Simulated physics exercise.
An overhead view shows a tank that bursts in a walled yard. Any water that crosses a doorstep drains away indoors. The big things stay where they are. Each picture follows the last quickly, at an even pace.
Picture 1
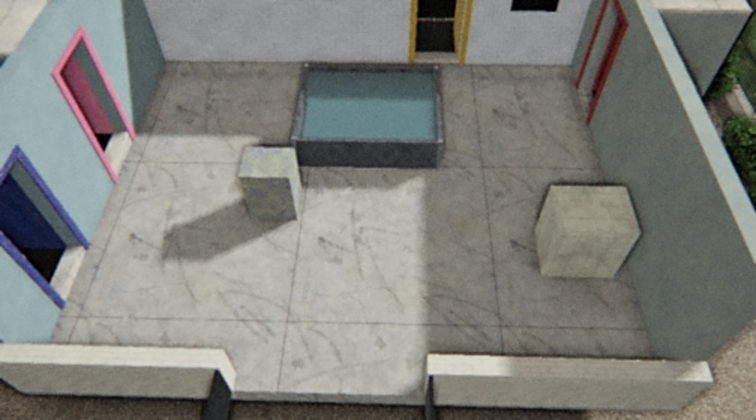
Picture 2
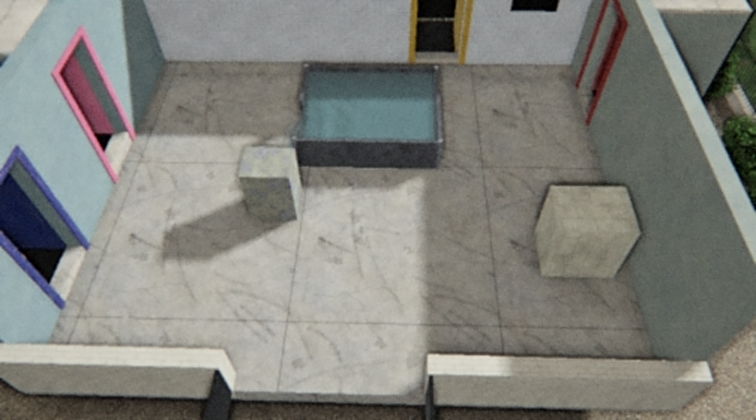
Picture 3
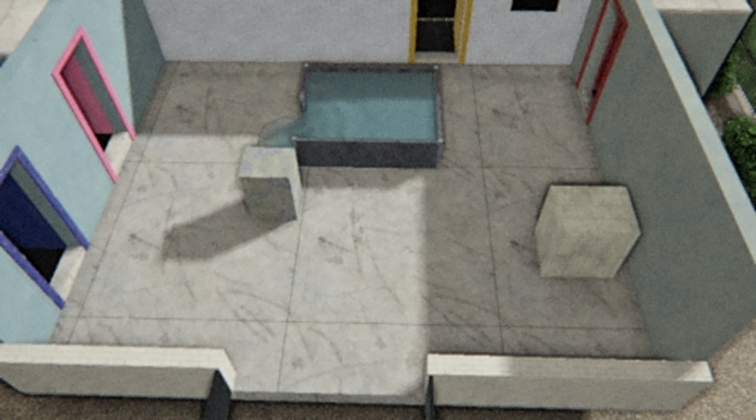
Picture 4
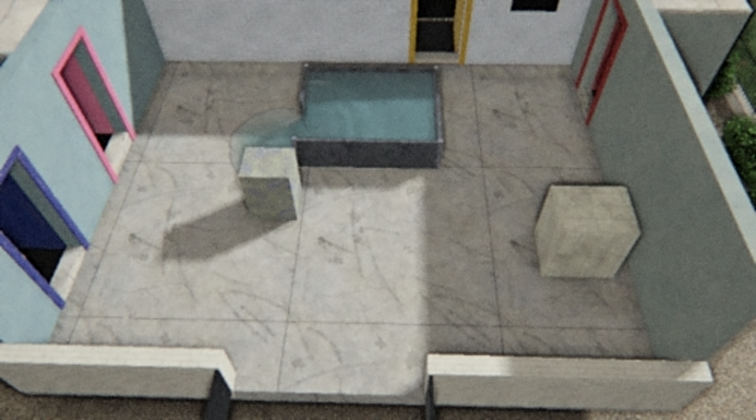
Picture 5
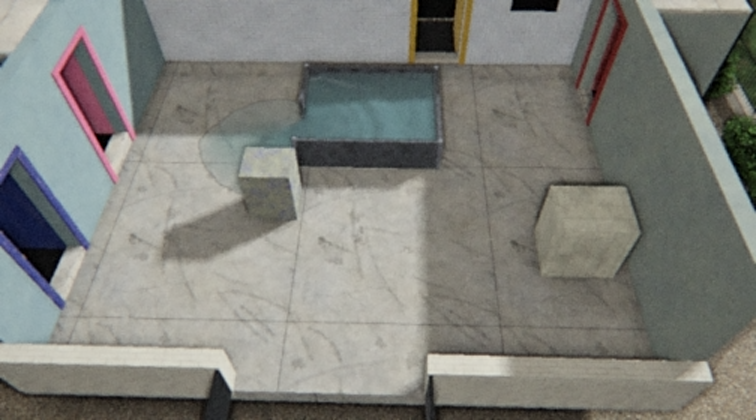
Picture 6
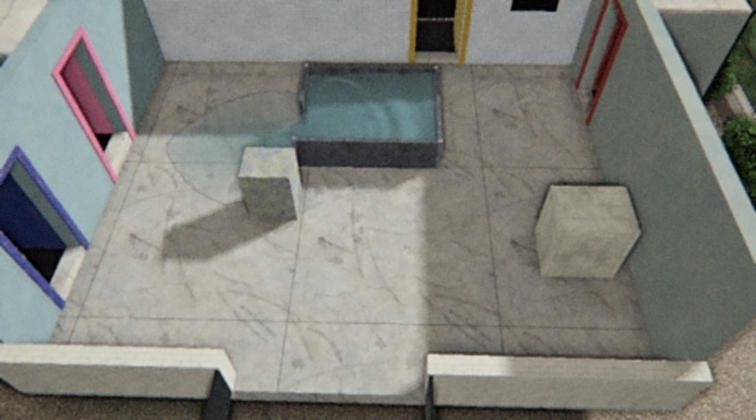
In the video, an open tank of water sits in a walled yard with colored door surrounds and two pale blocks; water pours from its left side and spreads leftward across the paved floor behind the smaller block.
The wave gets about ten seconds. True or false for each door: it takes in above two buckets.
The pink door, false; the yellow door, false; the blue door, false; the red door, false.
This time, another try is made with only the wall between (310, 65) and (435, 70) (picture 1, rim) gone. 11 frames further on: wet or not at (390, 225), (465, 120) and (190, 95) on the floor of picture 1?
Taken in turn they're unwetted, unwetted and swamped.
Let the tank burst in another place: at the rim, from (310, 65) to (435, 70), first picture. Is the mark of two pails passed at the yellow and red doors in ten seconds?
Result: Yellow gets flooded, red gets flooded.
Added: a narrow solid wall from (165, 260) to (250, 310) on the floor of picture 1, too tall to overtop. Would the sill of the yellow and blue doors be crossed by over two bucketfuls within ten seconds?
First the yellow door comes in under, then the blue door comes in under.
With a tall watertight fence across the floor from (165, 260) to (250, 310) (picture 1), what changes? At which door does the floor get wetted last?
The red door comes last.
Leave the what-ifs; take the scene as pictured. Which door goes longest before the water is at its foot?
The one in red.
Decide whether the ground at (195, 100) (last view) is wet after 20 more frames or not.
It'll be soaked.
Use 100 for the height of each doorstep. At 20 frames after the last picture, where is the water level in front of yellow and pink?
Roughly 0 and 80 %.
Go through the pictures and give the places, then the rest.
The open tank at (369, 105) is whole and still, in the first picture.
Water pours out at (302, 136) and has run to a hidden place, in the second picture.
The front is at (267, 129), out from the gap at (302, 138), in the third picture.
Water pours out at (302, 139) and has run to (237, 136), in the fourth picture.
Water pours out at (302, 138) and has run to (206, 140), in the fifth picture.
Water pours out at (302, 138) and has run to (173, 149), in the sixth picture.
A moment on, water covers 20 % of the floor; the pink door wet at the sill, nothing in, the yellow door not reached, the blue door not reached, the red door not reached.
Next, water covers 25 % of the floor; the pink door wet at the sill, nothing in, the yellow door not reached, the blue door wet at the sill, nothing in, the red door not reached.
Then, water covers 30 % of the floor; the pink door wet at the sill, nothing in, the yellow door not reached, the blue door wet at the sill, nothing in, the red door not reached.
Later, water covers 55 % of the floor; the pink door wet at the sill, nothing in, the yellow door wet at the sill, nothing in, the blue door under two buckets in, the red door not reached.
In the end, water covers 85 % of the floor; the pink door under two buckets in, the yellow door wet at the sill, nothing in, the blue door under two buckets in, the red door wet at the sill, nothing in.
